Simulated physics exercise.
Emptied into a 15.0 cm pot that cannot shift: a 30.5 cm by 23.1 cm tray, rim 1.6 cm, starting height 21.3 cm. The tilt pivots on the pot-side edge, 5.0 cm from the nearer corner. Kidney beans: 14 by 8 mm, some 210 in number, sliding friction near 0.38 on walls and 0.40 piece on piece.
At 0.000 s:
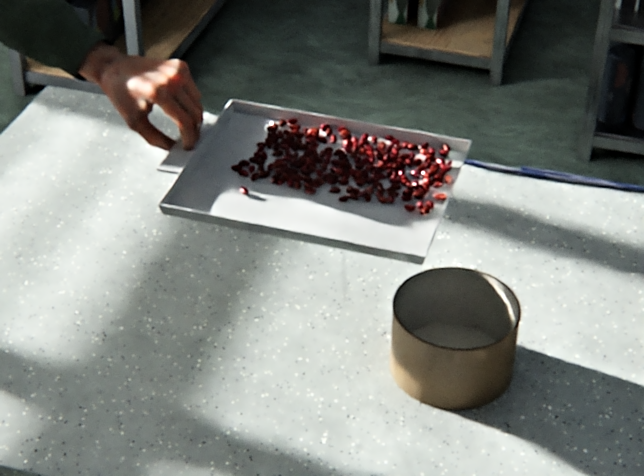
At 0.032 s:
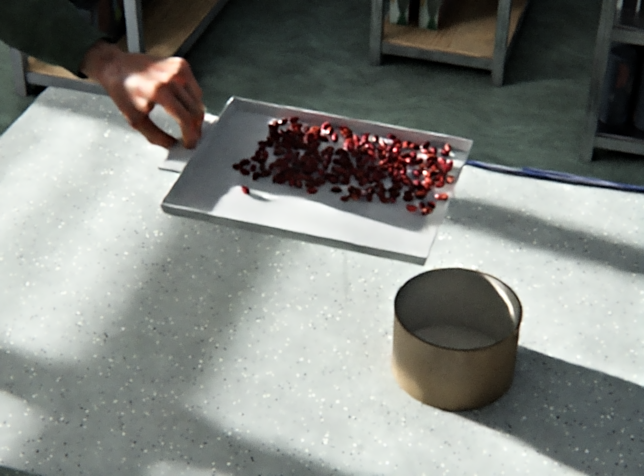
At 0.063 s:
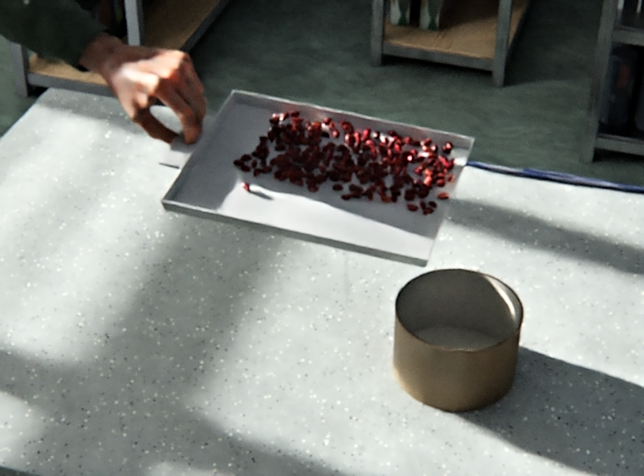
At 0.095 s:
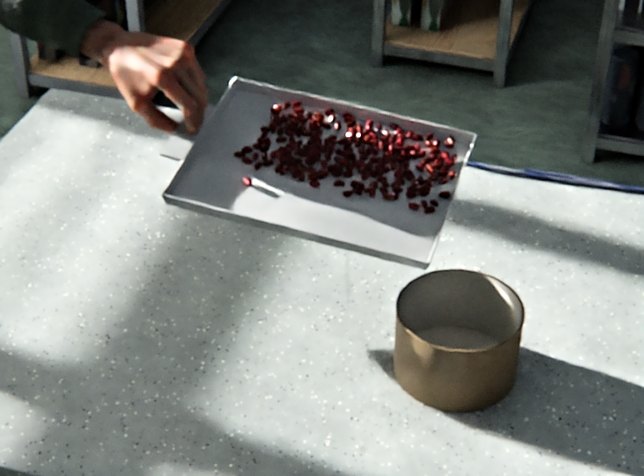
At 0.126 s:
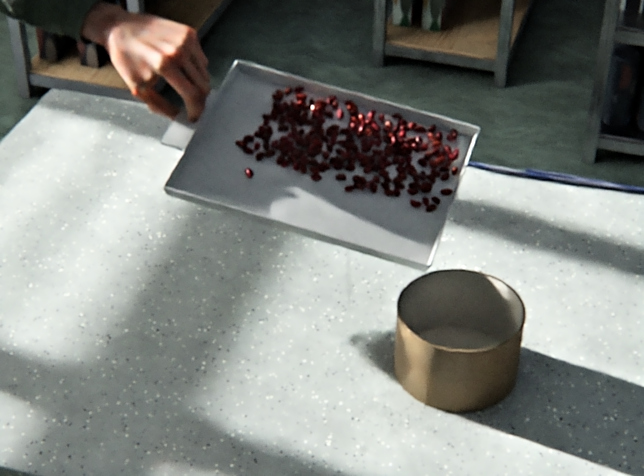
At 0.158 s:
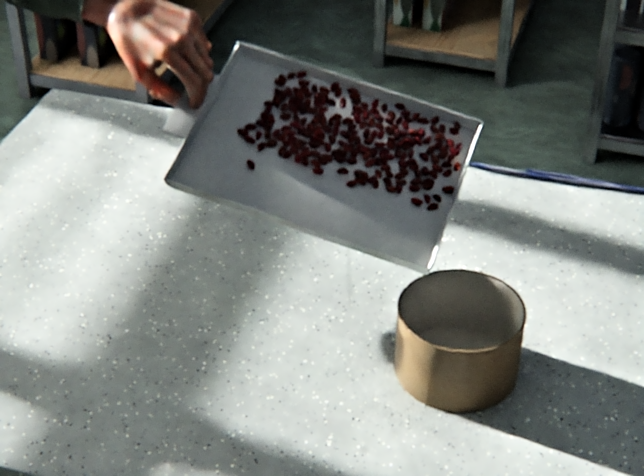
A hand at the upper left raised the back of a shallow gray tray, tilting it steadily more steeply toward the viewer, while the dark red beans stayed scattered across it above a tan round pot.
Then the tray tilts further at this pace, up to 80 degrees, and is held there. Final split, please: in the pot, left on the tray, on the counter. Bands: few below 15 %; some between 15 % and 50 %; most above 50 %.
Pot: Few; tray: Few; counter: Most.
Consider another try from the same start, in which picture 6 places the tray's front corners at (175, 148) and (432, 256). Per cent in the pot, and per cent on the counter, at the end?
Pot 25; counter 70.
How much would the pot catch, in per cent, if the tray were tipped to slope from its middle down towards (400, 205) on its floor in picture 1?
Something like 30 in a hundred.
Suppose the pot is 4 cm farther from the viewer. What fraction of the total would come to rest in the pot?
0 %.
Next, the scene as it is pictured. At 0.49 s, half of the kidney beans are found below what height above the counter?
About 28 centimetres.
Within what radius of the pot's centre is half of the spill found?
20 cm.
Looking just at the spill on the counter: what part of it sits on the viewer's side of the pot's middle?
Some 100 per cent.
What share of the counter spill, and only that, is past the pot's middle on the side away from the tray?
About 70 per cent.
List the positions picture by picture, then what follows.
In the first frame, tray tilt 0 degrees, front corners at (162, 202) and (423, 253); middle of the pieces at (345, 160); pot at (457, 306).
In the second frame, tray tilt 1 degrees, front corners at (164, 202) and (425, 255); middle of the pieces at (347, 160).
In the third frame, tray tilt 3 degrees, front corners at (165, 199) and (426, 257); middle of the pieces at (348, 156).
In the fourth frame, tray tilt 6 degrees, front corners at (166, 193) and (427, 259), lowest corner right front; middle of the pieces at (350, 150).
In the fifth frame, tray tilt 11 degrees, front corners at (167, 185) and (428, 262), lowest corner right front; middle of the pieces at (352, 142).
In the sixth frame, tray tilt 16 degrees, front corners at (168, 176) and (429, 265), lowest corner right front; middle of the pieces at (354, 133); pot at (462, 309). The tray's pace is about 165 degrees a second.
After 0.36 s, tilt 50 degrees; the tray holds 100 %, the pot 0 %.
After 0.49 s, tilt 71 degrees; the tray holds 100 %, the pot 0 %.
Then, at 0.75 s, tilt 80 degrees; the tray holds 5 %, the pot 0 %.
At rest (2.1 s), pot 0 %, tray 0 %, counter 95 %.
